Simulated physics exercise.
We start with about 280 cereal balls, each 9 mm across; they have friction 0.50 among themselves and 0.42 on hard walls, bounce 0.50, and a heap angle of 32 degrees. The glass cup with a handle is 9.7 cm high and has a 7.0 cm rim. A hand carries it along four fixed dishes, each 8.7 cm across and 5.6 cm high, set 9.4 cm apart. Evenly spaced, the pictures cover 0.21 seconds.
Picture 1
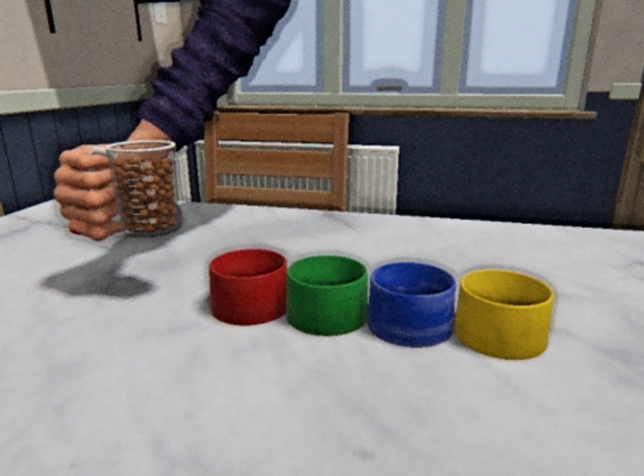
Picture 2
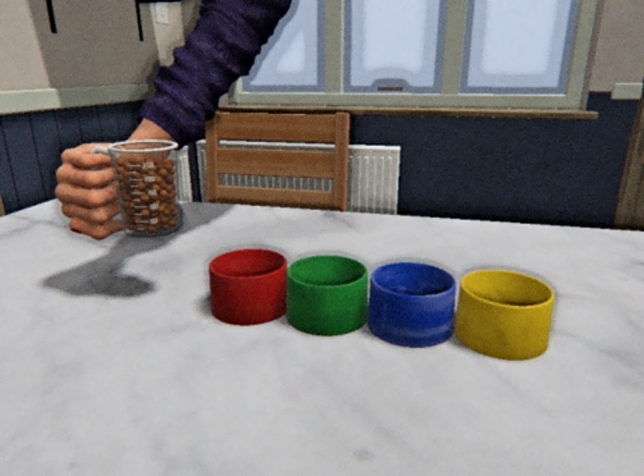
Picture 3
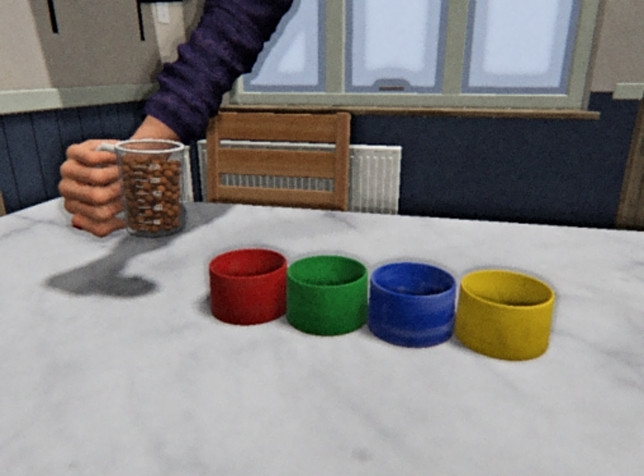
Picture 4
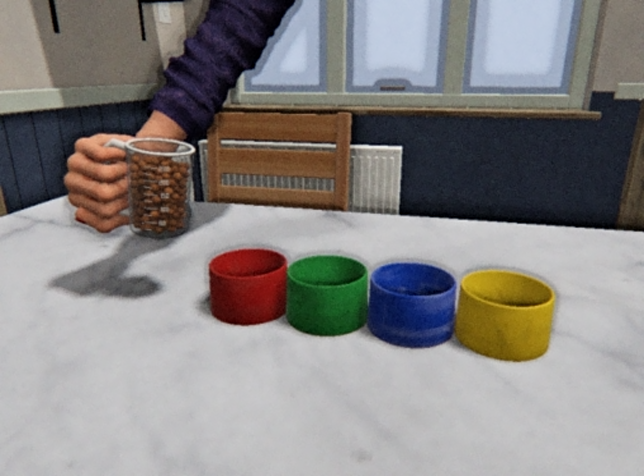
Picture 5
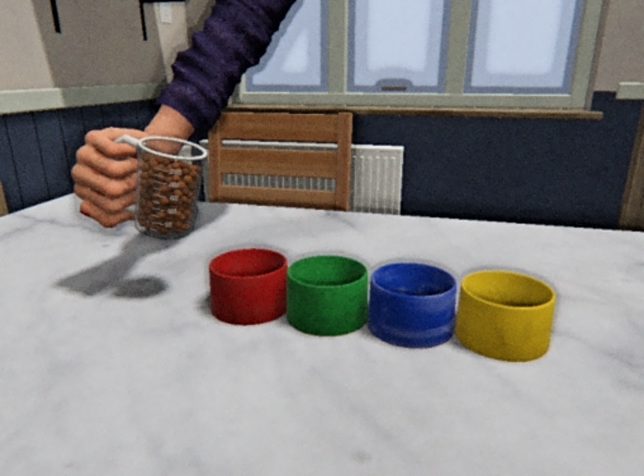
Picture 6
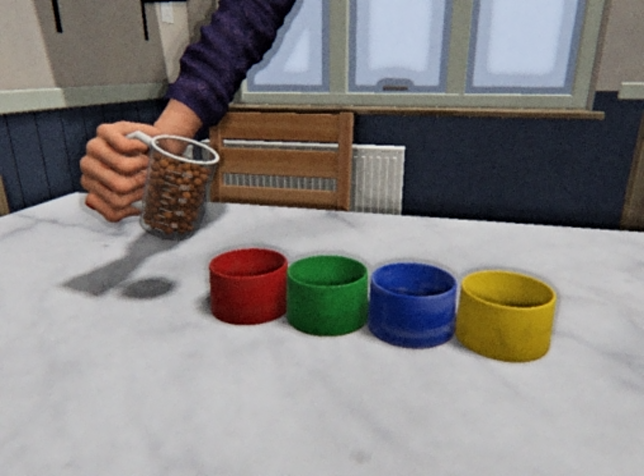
A hand in a dark purple sleeve holds a clear glass cup of small brown pieces by its handle above the left side of a white marbled table, seen from slightly above. Red, green, blue and yellow dishes stand left to right before a wooden chair, radiator and window. The hand moves the cup slightly right, gradually tilting it rightward, while the dishes stay still.
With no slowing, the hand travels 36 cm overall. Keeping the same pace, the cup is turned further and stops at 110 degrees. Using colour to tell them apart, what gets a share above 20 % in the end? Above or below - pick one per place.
Red: Below; blue: Above; green: Below; yellow: Above; counter: Below.
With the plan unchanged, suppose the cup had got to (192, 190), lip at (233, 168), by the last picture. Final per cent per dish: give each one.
The red dish keeps 0, the blue one 20, the green one 0 and the yellow one 70.
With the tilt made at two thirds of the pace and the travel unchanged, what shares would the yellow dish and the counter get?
In that case you'd see yellow at 80 and the counter at 10.
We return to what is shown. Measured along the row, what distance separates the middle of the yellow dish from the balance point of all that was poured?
Offset from the dish centre: About 4 cm, left side.
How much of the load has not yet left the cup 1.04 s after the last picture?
Around 40 in a hundred.
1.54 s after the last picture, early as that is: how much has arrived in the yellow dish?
About 45 per cent by then.
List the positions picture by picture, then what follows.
In the first picture, cup at (146, 188), tilt 0 degrees, lip at (169, 147), moved 0.0 cm; middle of the pieces at (146, 193); red dish at (248, 263); green dish at (327, 270); blue dish at (413, 278); yellow dish at (506, 287).
In the second picture, cup at (148, 188), tilt 1 degrees, lip at (171, 148), moved 0.2 cm; middle of the pieces at (148, 193).
In the third picture, cup at (153, 188), tilt 4 degrees, lip at (178, 150), moved 0.8 cm; middle of the pieces at (152, 193).
In the fourth picture, cup at (160, 189), tilt 9 degrees, lip at (189, 153), moved 1.7 cm; middle of the pieces at (159, 193).
In the fifth picture, cup at (168, 189), tilt 15 degrees, lip at (202, 157), moved 2.7 cm; middle of the pieces at (167, 193).
In the sixth picture, cup at (177, 189), tilt 20 degrees, lip at (214, 162), moved 3.8 cm; middle of the pieces at (175, 193); red dish at (249, 262); green dish at (327, 270); blue dish at (413, 279); yellow dish at (507, 289).
Then, 0.63 s after the last picture, tilt 102 degrees; cup holds 95 %, green 5 %.
Then, 1.04 s after the last picture, tilt 110 degrees; cup holds 40 %, blue 45 %, green 5 %, yellow 5 %.
Then, 1.54 s after the last picture, tilt 110 degrees; cup holds 5 %, blue 40 %, green 5 %, yellow 45 %.
In the end, red 0 %, blue 40 %, green 5 %, yellow 50 %, counter 5 %.
